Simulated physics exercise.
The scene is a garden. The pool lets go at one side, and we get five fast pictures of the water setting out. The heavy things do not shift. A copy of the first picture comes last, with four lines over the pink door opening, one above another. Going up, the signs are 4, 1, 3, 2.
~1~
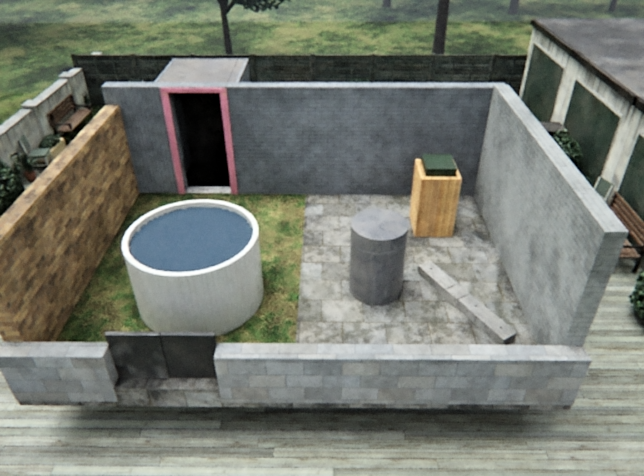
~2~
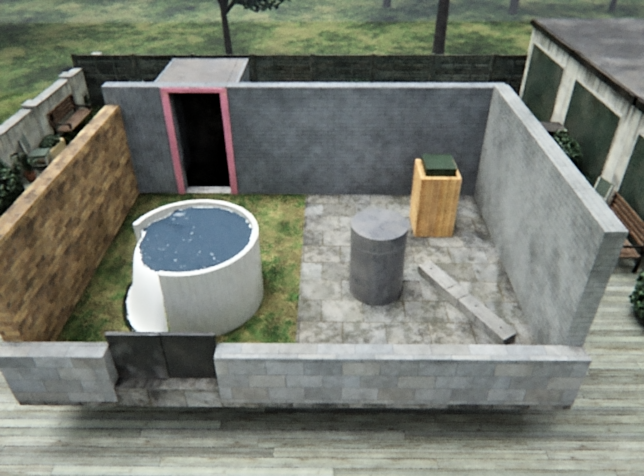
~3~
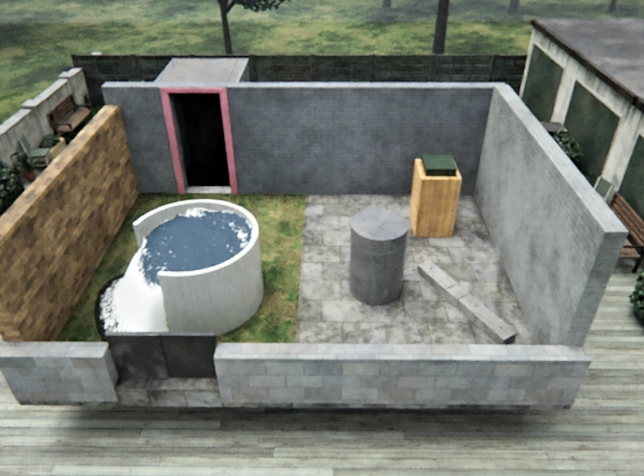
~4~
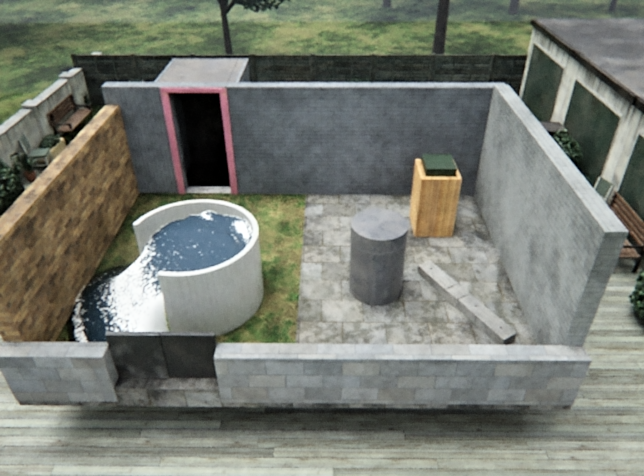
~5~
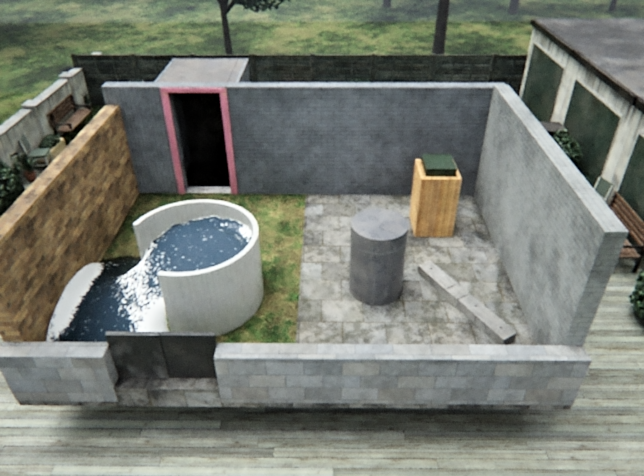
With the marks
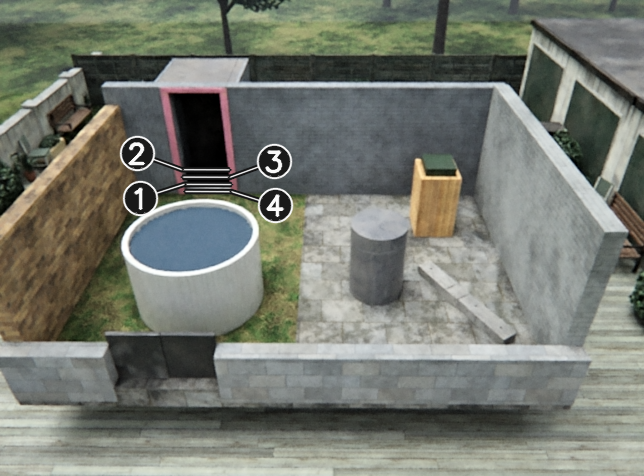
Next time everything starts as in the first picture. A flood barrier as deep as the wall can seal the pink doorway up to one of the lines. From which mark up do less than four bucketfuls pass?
I would pick height 1.
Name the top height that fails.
The answer is 4.
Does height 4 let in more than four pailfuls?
Yes, it does.
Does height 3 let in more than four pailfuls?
No, not at all.
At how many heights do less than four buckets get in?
Three.
On the marked copy, 1 at (207, 184); 2 at (205, 169); 3 at (206, 177); 4 at (208, 191); from the bottom up 4, 1, 3, 2.
Choosing 1, a splash gets over, under a bucket.
Choosing 2, nothing gets over.
Choosing 3, nothing gets over.
Choosing 4, about 12 bucketfuls get in.
